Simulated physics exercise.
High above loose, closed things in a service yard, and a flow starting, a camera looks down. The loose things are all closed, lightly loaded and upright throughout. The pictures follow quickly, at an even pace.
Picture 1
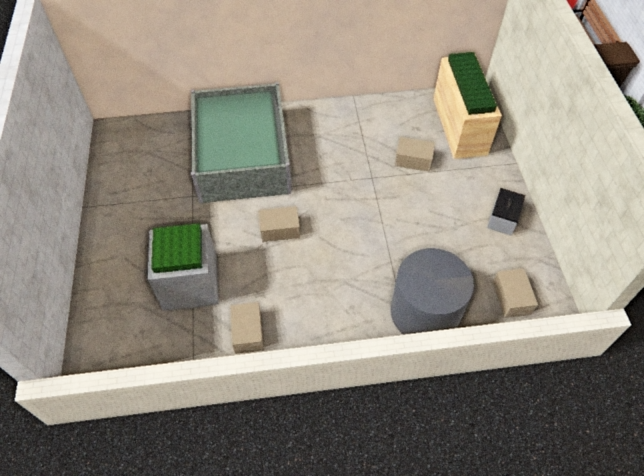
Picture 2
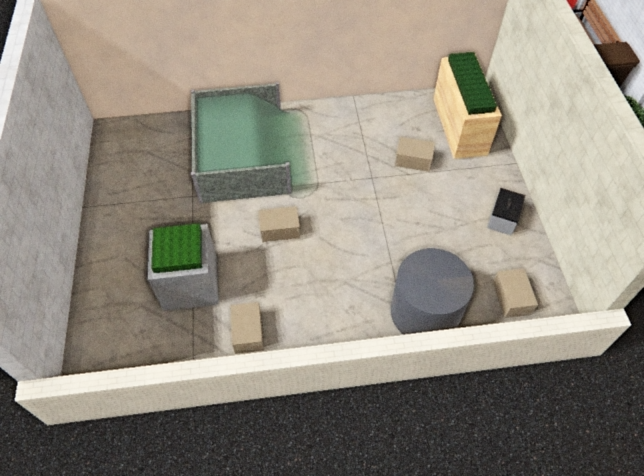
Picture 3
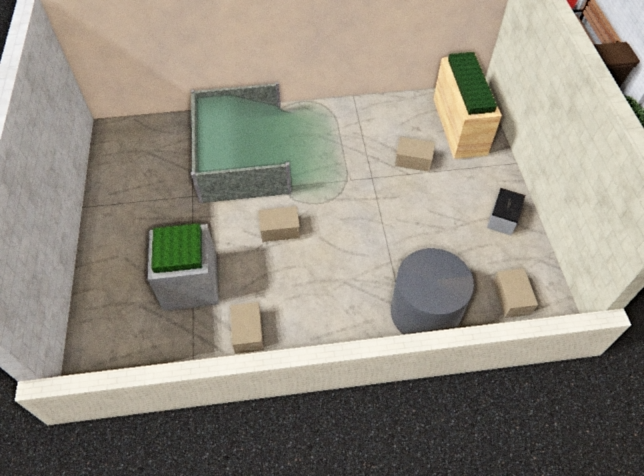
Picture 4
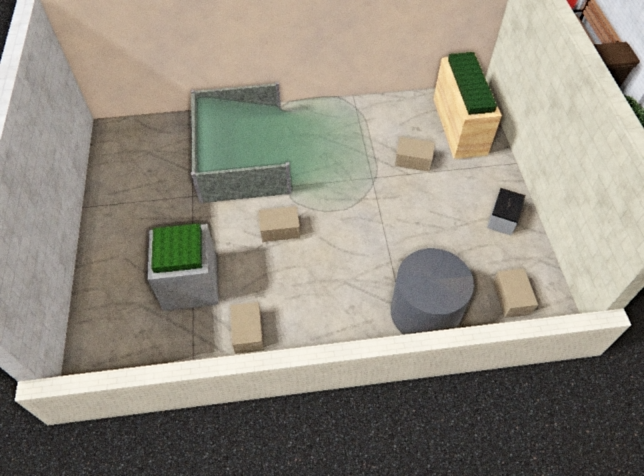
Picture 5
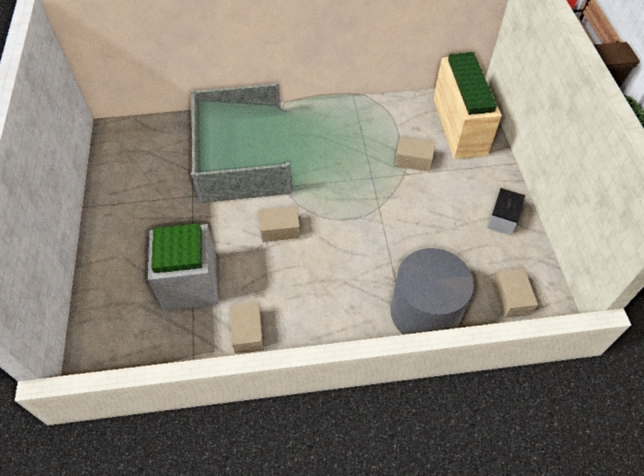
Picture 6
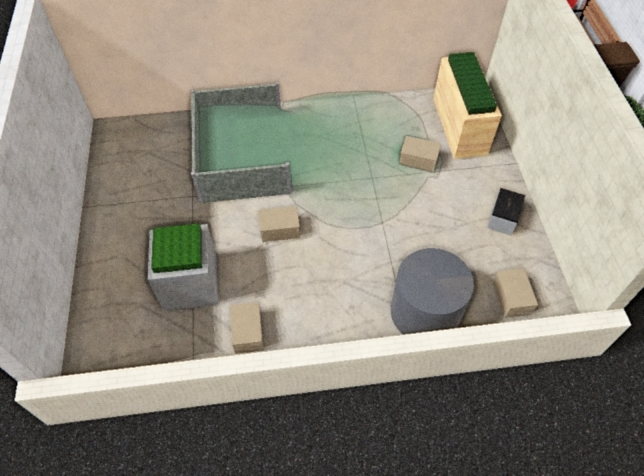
Green water slips out through the open right side of a grey stone tank in a walled yard, seen from high above by a still camera. Five tan crates lie scattered across pale paving, with a green-topped grey block at left, a grey cylinder at lower right and a green-topped wooden planter at upper right. The rounded sheet widens rightward, reaches the upper crate and nudges it slightly right, while everything else stays put.
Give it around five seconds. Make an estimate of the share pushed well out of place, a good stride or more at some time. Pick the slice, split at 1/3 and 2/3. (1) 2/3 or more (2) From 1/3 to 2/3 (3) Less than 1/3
Answer: 2.
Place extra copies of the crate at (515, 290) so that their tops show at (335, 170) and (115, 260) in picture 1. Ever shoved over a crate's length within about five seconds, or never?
Outcome per entry: Gets dislodged / stays where it is.
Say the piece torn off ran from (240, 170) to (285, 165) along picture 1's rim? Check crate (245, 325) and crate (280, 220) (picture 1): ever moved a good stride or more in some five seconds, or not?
Well, going one by one, it's full distance reached for the first and full distance reached for the second.
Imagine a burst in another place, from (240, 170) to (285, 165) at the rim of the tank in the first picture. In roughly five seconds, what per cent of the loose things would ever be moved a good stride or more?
My estimate is some 40 per cent of them.
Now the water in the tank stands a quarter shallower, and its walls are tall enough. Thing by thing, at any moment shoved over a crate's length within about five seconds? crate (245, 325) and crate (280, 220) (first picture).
Each in sequence - never got there, never got there.
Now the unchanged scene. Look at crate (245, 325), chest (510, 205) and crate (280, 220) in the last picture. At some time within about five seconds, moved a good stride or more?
Object by object as listed: Kept nearby, then got well clear, then kept nearby.
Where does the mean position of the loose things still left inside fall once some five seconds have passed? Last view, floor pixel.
Roughly (407, 296).
A moment on, 0 of 5 are well off their spots; 0 afloat.
Next, 2 of 5 are well off their spots; 2 afloat.
Later, 2 of 5 are well off their spots; 3 afloat.
In the end, 2 of 5 are well off their spots, and 3 have been at some point; 3 afloat.
